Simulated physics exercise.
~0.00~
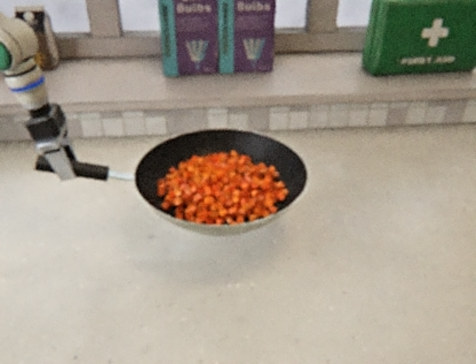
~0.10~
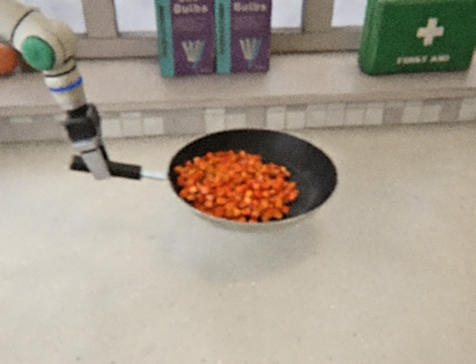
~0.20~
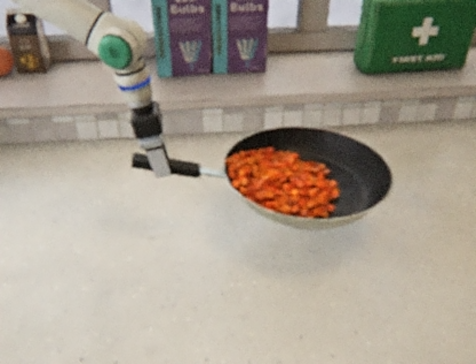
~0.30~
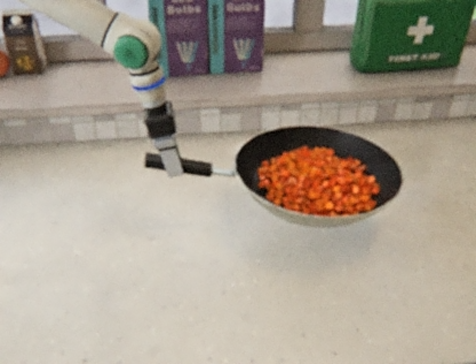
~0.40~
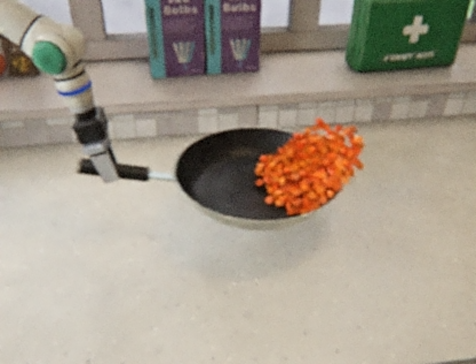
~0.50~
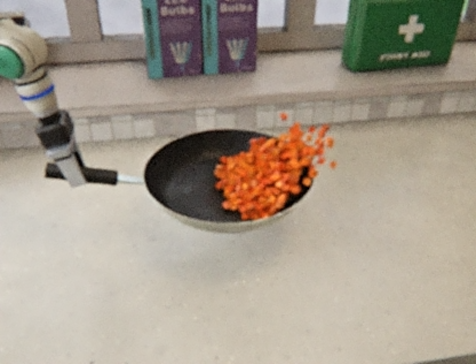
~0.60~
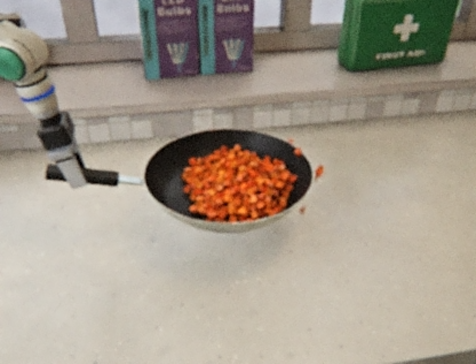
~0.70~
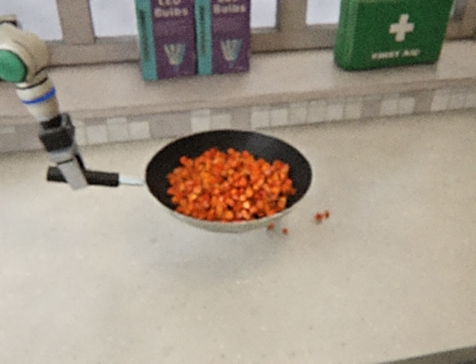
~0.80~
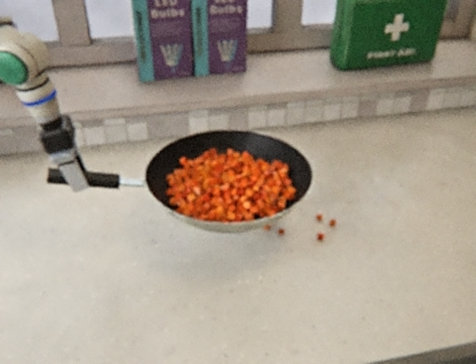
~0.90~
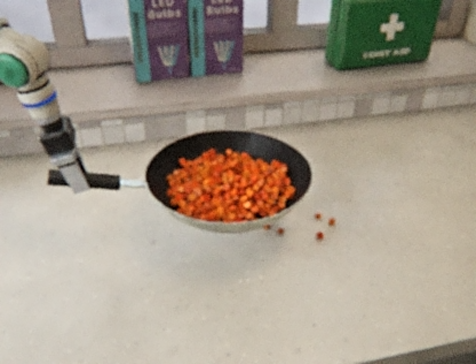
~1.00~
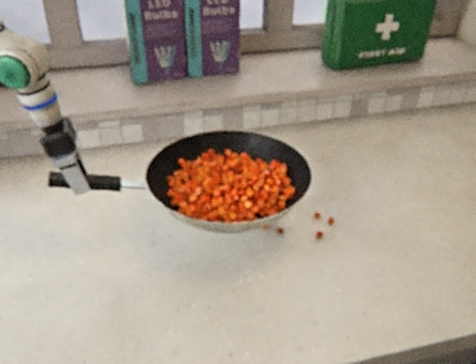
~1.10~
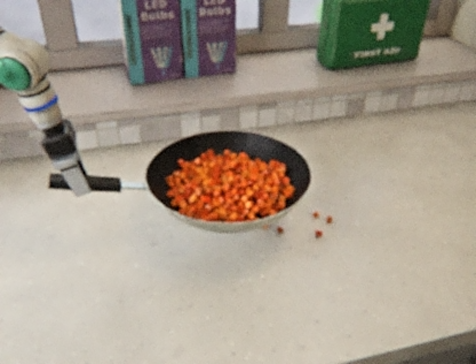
A pale speckled counter beneath a window sill is seen from the front and slightly above. On the sill stand purple and teal boxes and, to the right, a green first aid case. From the left, a white robot arm with a green joint holds a black frying pan heaped with orange-red vegetable dice. The arm carries the pan right, then pulls it back left, and the dice surge up over the right rim. Most drop back into the pan, while a few spill onto the counter, where they stay as the pan holds still.
